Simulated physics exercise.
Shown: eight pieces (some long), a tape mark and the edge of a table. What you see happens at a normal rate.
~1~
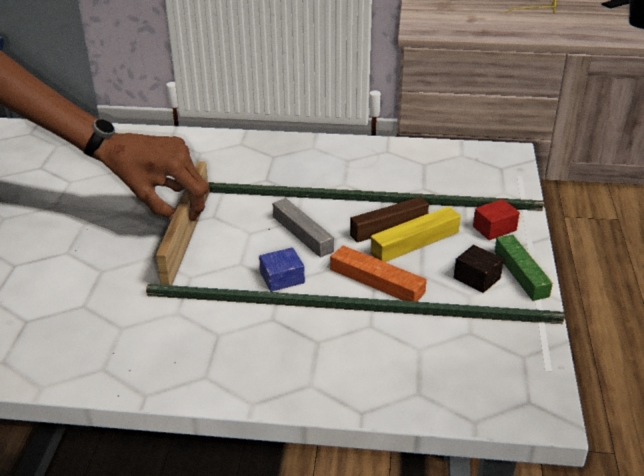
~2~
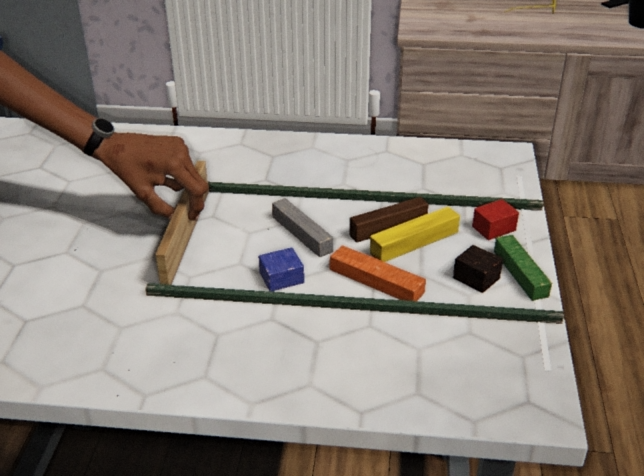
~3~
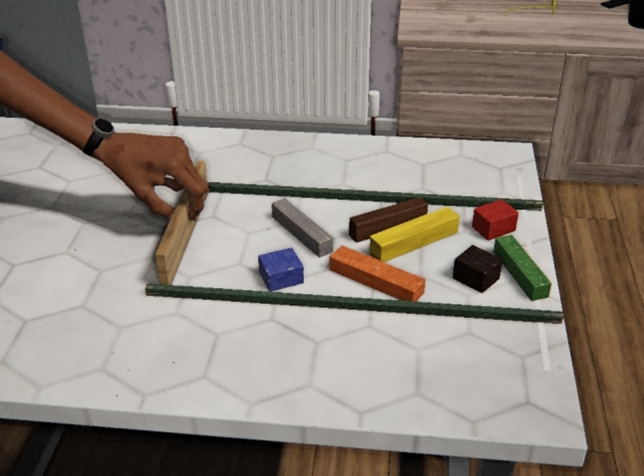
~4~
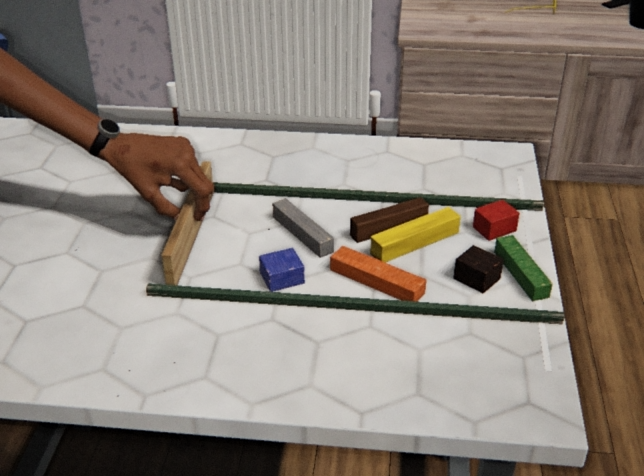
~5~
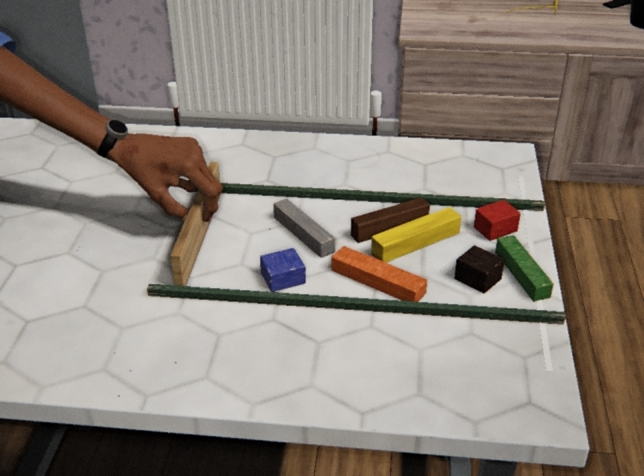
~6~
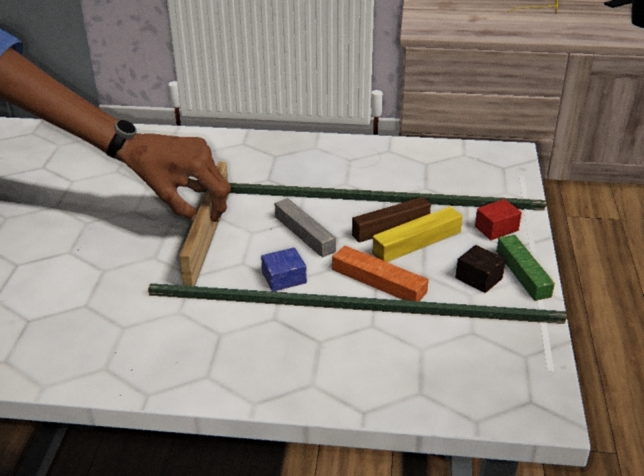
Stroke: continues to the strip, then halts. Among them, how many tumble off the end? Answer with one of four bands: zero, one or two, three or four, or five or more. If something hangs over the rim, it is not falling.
Five or more.
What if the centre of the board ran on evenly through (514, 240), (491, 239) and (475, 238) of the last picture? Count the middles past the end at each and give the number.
By position: 5 / 3 / 1.
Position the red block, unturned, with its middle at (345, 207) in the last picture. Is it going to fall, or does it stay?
I reckon the red block drops away.
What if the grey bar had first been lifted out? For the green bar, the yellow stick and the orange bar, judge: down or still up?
Note: Green bar is off by the end; yellow stick is off by the end; orange bar is off by the end.
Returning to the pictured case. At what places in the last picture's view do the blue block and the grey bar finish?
The first near (562, 298), the second near (542, 240).
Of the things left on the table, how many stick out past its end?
The count is 1.
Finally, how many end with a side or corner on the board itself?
Contact count: 2.
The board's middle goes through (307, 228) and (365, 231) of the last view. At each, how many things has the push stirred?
By the first moment it's 2, by the second it's 5.
Soon after, none off yet; green bar at rest near (524, 267); red block at rest near (498, 220); black block at rest near (480, 269).
After that, none off yet; green bar at rest near (524, 267); red block moving near (504, 218); black block at rest near (481, 268).
And then, one off so far; green bar on its side near (584, 328); red block displaced about its own width near (552, 218); black block displaced well along near (559, 264).
In the end, the number that fall off is five or more; gone, orange bar, brown stick, yellow stick, black block, red block and green bar.
